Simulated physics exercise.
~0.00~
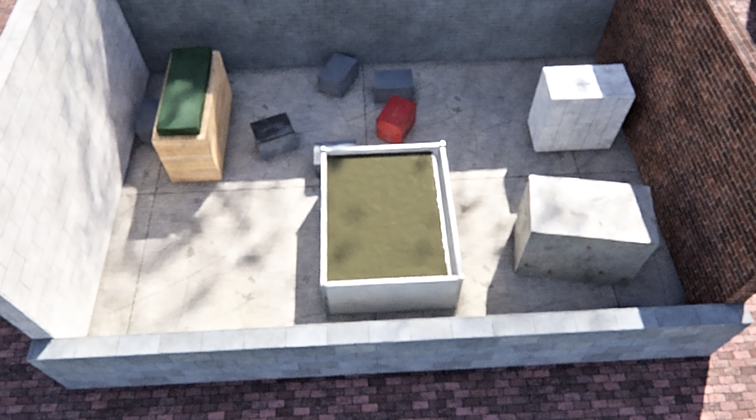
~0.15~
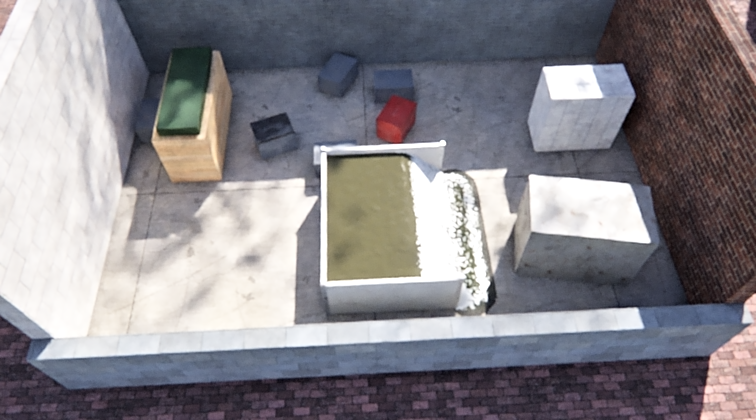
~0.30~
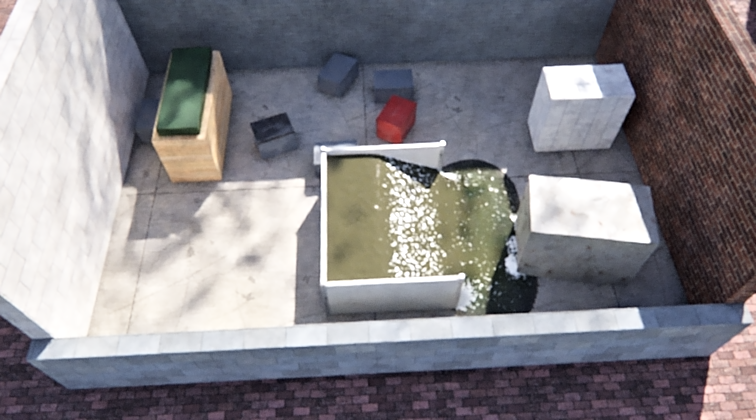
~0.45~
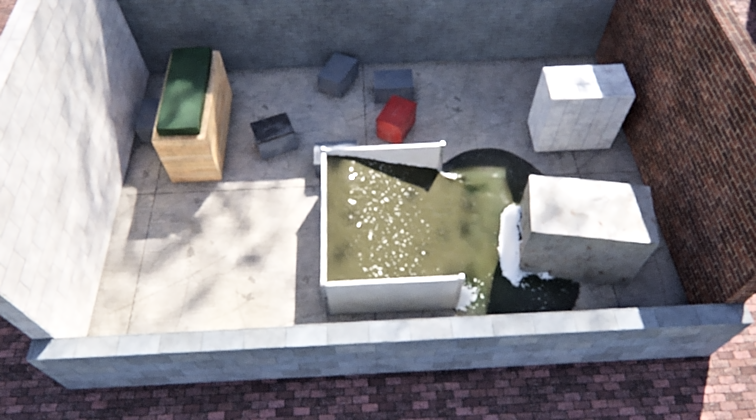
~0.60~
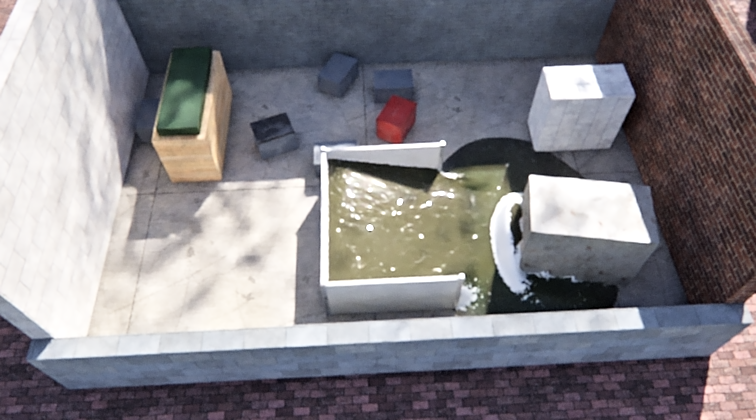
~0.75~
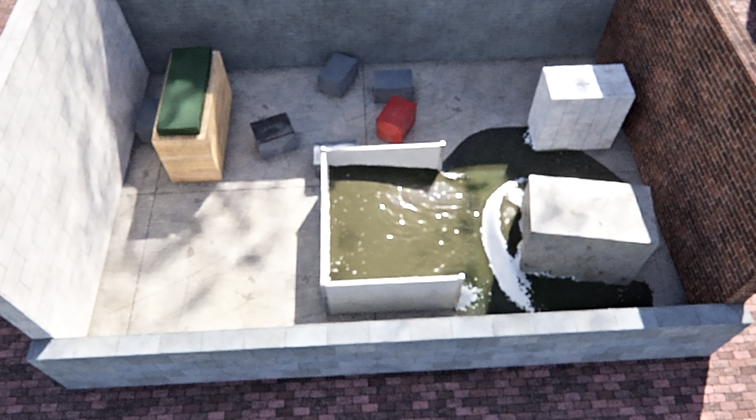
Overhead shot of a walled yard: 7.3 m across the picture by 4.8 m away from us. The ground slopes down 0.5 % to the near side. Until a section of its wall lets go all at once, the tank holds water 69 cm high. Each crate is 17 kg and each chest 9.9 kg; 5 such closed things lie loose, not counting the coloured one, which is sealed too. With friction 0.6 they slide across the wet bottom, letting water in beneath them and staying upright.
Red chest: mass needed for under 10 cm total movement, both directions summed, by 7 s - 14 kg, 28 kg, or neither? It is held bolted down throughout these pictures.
Looks to me like only the heftier choice suffices.
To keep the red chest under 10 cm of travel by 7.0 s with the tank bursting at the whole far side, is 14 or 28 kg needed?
In that case neither load is enough.
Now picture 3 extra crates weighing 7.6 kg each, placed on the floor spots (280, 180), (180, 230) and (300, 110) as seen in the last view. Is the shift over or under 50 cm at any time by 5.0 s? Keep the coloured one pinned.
Taking them one by one: Below the mark; below the mark; below the mark.
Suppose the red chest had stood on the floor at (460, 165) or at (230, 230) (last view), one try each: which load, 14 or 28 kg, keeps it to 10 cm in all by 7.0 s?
No option, then light one suffices.
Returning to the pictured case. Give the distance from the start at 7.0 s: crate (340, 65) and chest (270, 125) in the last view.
The first has moved 100 cm and the second 0 cm from the start.
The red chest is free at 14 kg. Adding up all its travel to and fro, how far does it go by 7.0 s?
200 cm in all.
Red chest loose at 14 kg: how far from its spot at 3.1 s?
Roughly 0 cm.
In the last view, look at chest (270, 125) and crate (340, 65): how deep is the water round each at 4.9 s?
Depths: Near 0 cm, then near 5 cm.
After 1.4 s the red chest would be 0 cm from its start with 14 kg and 0 cm from its start with 28 kg; 0 cm of water round it then.
After 3.1 s the red chest would be 0 cm from its start with 14 kg and 0 cm from its start with 28 kg; 0 cm of water round it then.
After 4.9 s the red chest would be 34 cm from its start with 14 kg and 0 cm from its start with 28 kg; 6 cm of water round it then.
After 7.0 s the red chest would be 177 cm from its start with 14 kg and 0 cm from its start with 28 kg; 6 cm of water round it then.
